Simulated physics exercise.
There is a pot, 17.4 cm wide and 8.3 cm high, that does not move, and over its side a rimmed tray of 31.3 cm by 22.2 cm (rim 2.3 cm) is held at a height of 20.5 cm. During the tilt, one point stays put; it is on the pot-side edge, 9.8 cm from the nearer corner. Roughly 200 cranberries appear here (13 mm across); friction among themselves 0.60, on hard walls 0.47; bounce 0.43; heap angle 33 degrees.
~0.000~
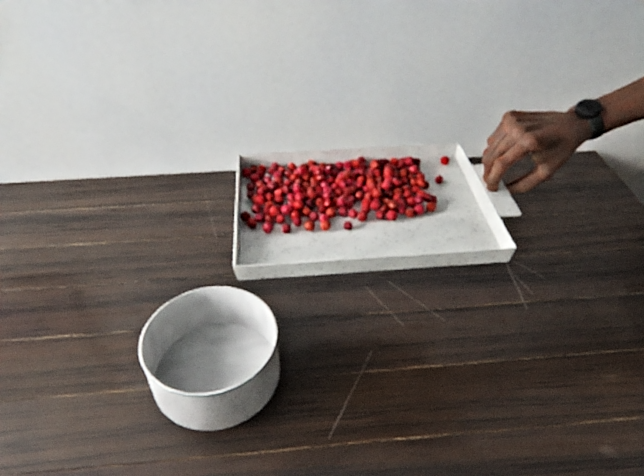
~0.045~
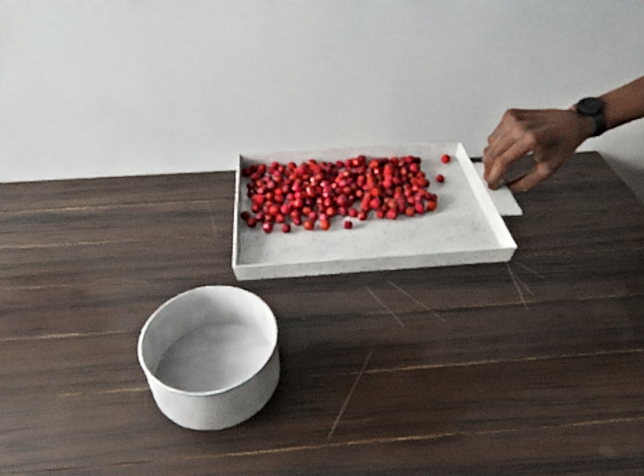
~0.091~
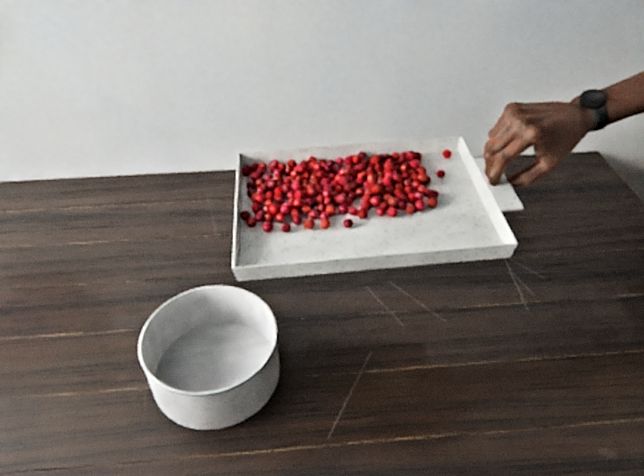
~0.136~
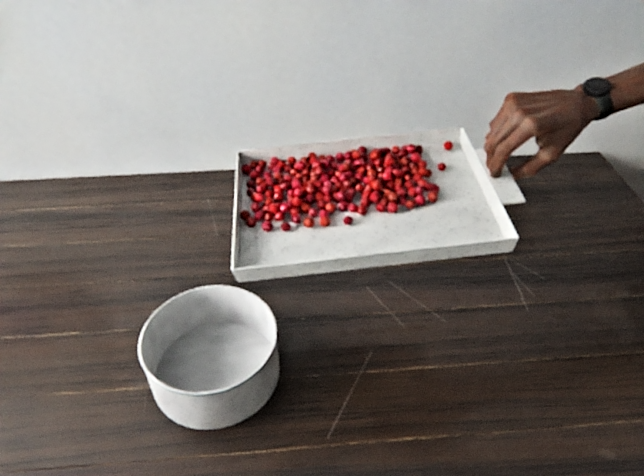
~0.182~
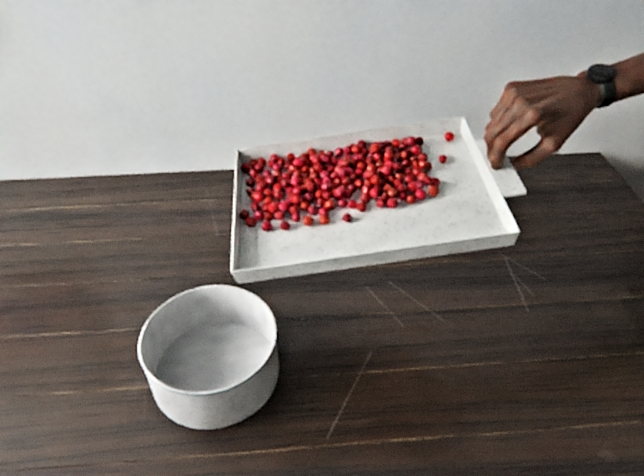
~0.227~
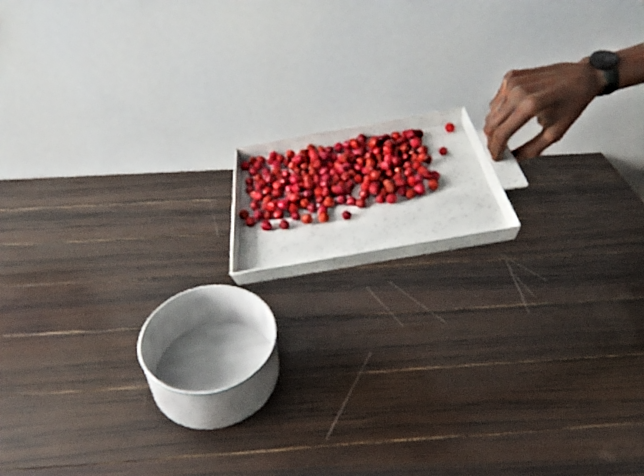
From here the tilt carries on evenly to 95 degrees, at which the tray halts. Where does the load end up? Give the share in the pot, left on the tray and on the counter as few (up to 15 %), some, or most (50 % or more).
Pot: Most; tray: Few; counter: Few.
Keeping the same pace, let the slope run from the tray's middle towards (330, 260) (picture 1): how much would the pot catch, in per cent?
Estimate: Near 35 per cent.
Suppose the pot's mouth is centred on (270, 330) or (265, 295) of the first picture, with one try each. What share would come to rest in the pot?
Estimates: 65 % and 35 %, in that order.
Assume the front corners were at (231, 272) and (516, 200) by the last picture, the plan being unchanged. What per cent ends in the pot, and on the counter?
Pot: 85, counter: 10.
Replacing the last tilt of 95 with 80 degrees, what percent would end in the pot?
It would land at about 70 percent.
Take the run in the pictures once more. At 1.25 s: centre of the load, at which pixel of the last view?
Look about (251, 206) in the last view.
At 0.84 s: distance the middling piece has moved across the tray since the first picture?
Roughly 8 cm.
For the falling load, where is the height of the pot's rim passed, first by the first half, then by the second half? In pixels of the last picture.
Roughly (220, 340) to start, and after that (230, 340).
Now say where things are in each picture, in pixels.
Tray tilt 0 degrees, front corners at (236, 265) and (513, 246); middle of the pieces at (344, 185); pot at (209, 336), in the first frame.
Tray tilt 1 degrees, front corners at (236, 265) and (513, 245); middle of the pieces at (344, 184), in the second frame.
Tray tilt 2 degrees, front corners at (235, 266) and (514, 242); middle of the pieces at (344, 181), in the third frame.
Tray tilt 5 degrees, front corners at (235, 268) and (515, 236), lowest corner left front; middle of the pieces at (344, 178), in the fourth frame.
Tray tilt 8 degrees, front corners at (234, 270) and (516, 230), lowest corner left front; middle of the pieces at (343, 173), in the fifth frame.
Tray tilt 11 degrees, front corners at (233, 272) and (516, 224), lowest corner left front; middle of the pieces at (342, 169); pot at (208, 334). The tray's pace is about 65 degrees a second, in the sixth frame.
After 0.84 s, tilt 50 degrees; the tray holds 100 %, the pot 0 %.
After 1.25 s, tilt 77 degrees; the tray holds 95 %, the pot 5 %.
After 1.75 s, tilt 95 degrees; the tray holds 25 %, the pot 45 %.
In the end, at 3.1 s, pot 95 %, tray 0 %, counter 5 %.
